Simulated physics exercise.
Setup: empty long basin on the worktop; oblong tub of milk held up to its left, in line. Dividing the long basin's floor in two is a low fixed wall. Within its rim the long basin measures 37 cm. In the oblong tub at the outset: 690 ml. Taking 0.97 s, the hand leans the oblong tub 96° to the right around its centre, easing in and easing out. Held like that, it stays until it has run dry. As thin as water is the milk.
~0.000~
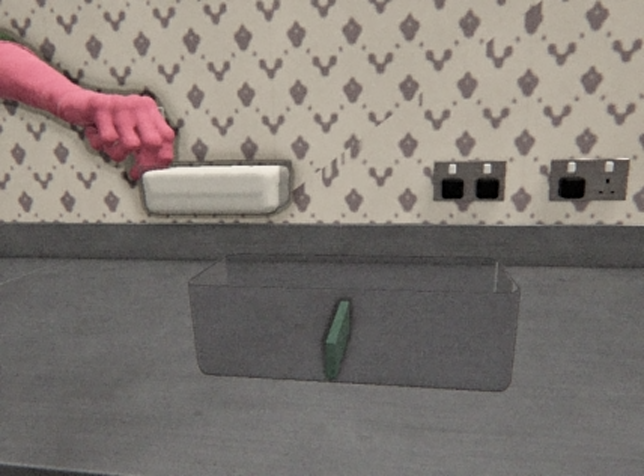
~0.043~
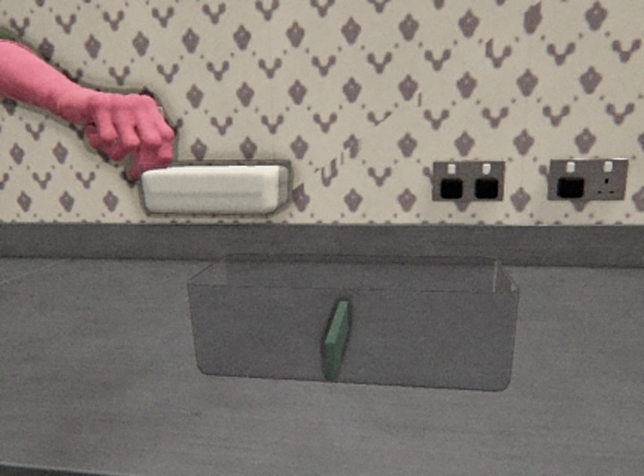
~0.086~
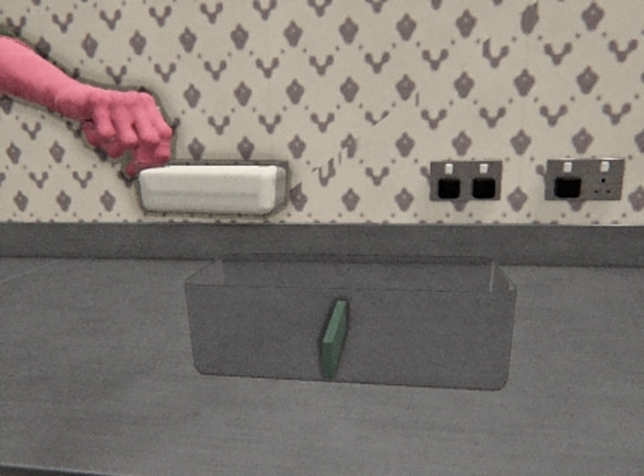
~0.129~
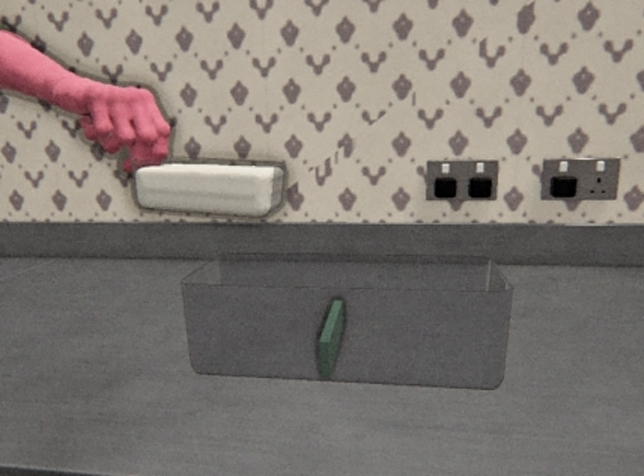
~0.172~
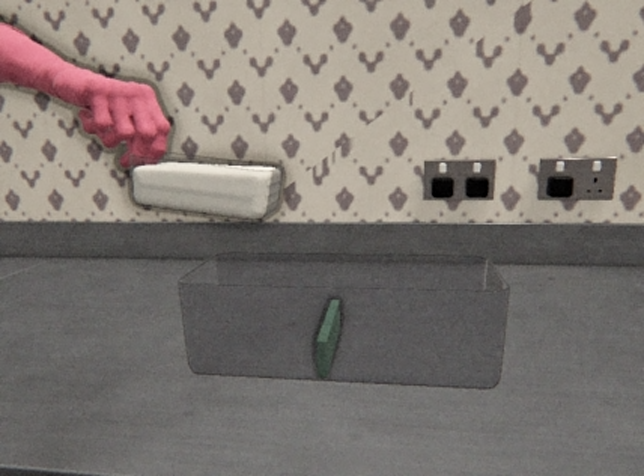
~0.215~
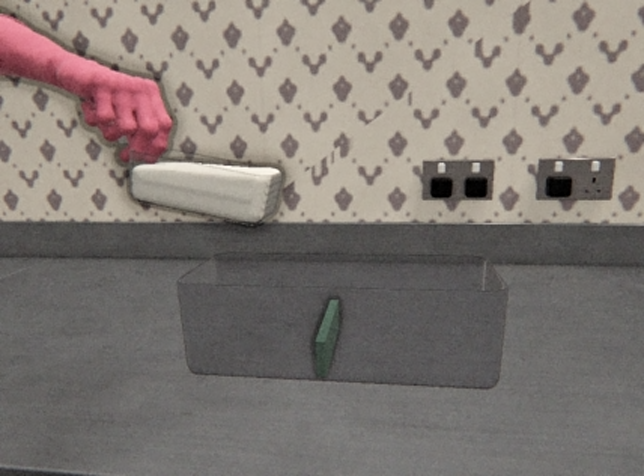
Pink hand slowly tilting an oblong white tub slightly to the right, above and left of a clear basin on a grey worktop.
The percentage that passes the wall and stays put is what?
It is about 51 per cent.
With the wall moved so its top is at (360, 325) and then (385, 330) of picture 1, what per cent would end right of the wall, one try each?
Around 15 and 10 percent, in that order.
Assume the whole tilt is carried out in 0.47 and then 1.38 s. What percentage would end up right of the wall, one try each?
Some 15 and 55 per cent, in that order.
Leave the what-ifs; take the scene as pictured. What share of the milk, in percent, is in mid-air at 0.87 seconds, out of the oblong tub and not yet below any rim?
Around 2 percent of the liquid.
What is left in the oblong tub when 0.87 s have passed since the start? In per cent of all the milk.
6 %.
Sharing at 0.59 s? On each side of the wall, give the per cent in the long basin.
Left: Around 10. Right: Around 22.
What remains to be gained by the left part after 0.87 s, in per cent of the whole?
I'd put it at some 7 percent.
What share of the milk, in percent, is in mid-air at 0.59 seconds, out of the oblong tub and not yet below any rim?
Close to 38 per cent, I'd say.
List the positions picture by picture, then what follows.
In the first picture, tilt 0°; pouring edge (284, 163); surface from (159, 171) to (284, 169); the long basin's rim runs from (208, 269) to (508, 275); the wall's top is at (338, 321).
In the second picture, tilt 0°; pouring edge (284, 164); surface from (158, 171) to (283, 169).
In the third picture, tilt 2°; pouring edge (282, 165); surface from (155, 170) to (281, 169).
In the fourth picture, tilt 4°; pouring edge (279, 167); surface from (152, 168) to (279, 170).
In the fifth picture, tilt 7°; pouring edge (277, 171); surface from (150, 167) to (276, 171).
In the sixth picture, tilt 11°; pouring edge (277, 176); surface from (149, 166) to (277, 173).
Then, 0.59 s in, the tilt is 64° and 31 per cent is still to pour, 10 is left of the wall and 21 right of it.
Then, 0.87 s in, the tilt is 93° and 6 per cent is still to pour, 40 is left of the wall and 51 right of it.
Then, 1.16 s in, the tilt is 96° and 1 per cent is still to pour, 45 is left of the wall and 51 right of it.
Then, 1.47 s in, the tilt is 96° and 0 per cent is still to pour, 47 is left of the wall and 51 right of it.
Finally, 47 per cent lies left of the wall, 51 right of it and 2 outside.
